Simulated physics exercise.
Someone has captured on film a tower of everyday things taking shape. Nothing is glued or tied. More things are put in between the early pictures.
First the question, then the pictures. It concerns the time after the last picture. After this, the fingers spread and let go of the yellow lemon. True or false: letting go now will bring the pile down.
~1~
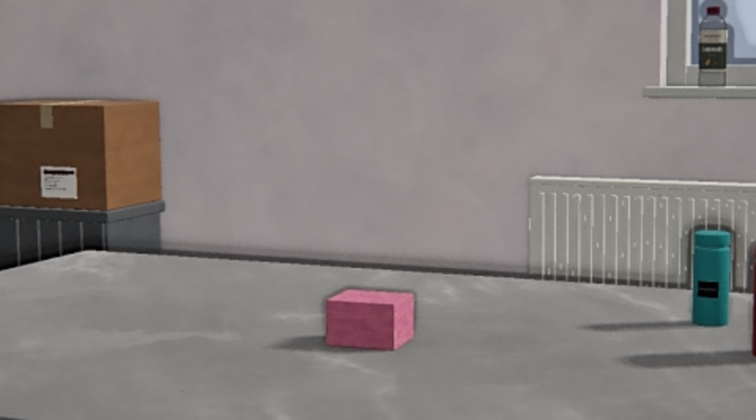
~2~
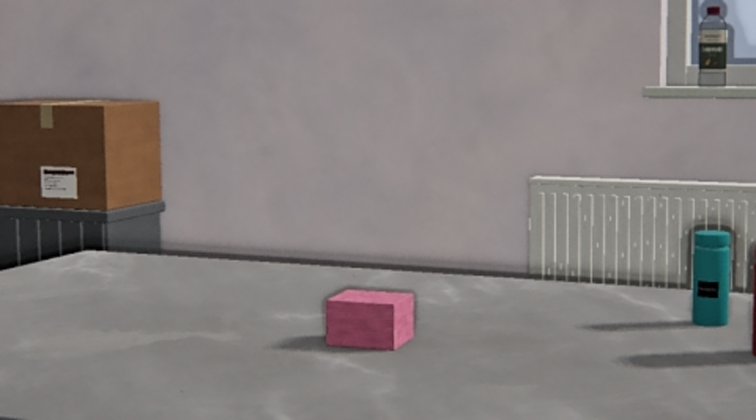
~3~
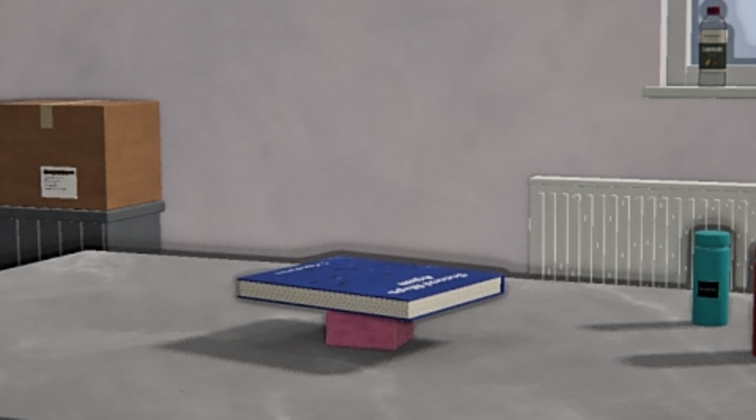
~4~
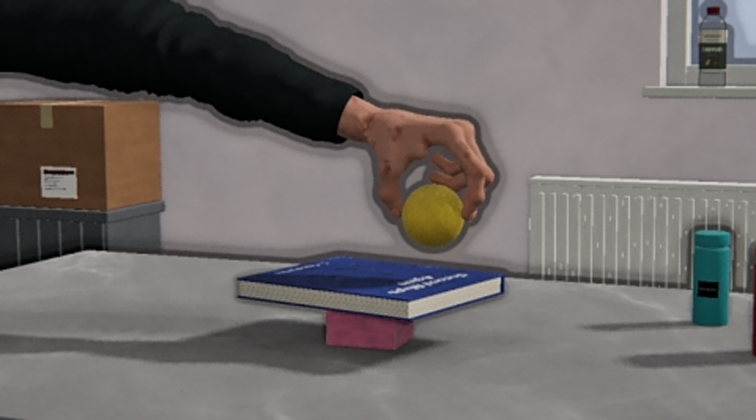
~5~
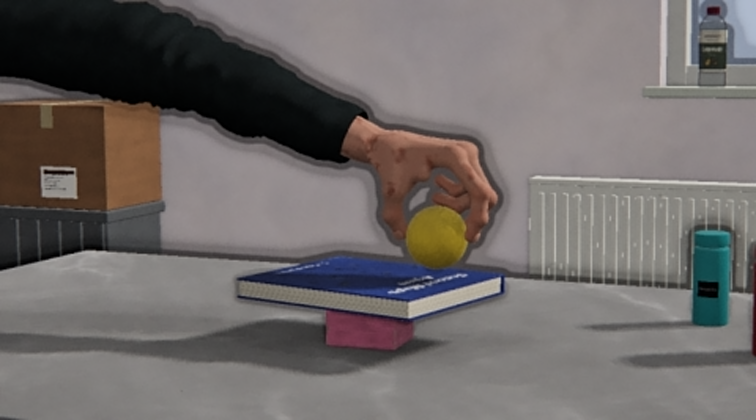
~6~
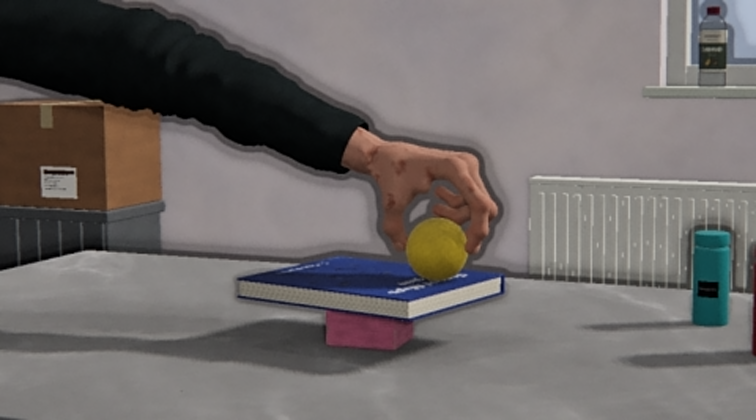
False.
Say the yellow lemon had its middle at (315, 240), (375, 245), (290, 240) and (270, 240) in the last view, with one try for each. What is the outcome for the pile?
First try: It keeps its balance; second try: It keeps its balance; third try: It keeps its balance; fourth try: It gives way.
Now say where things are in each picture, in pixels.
In the first frame, the last thing is not in view yet; pink block (370, 319).
In the second frame, the last thing is not in view yet.
In the third frame, the last thing is not in view yet; pink block (370, 319).
The fourth frame shows still above its spot; yellow lemon (434, 216).
The fifth frame shows still above its spot; yellow lemon (437, 238); pink block (370, 319).
The sixth frame shows in place under the hand; yellow lemon (437, 250).
Then, 0.60 s past the last view, nothing moves.
Then, 1.60 s past the last view, yellow lemon resting near (438, 250).
Finally, all 5 still in place. Final places as the last picture's camera would see them, yellow lemon near (438, 250). The pile holds.
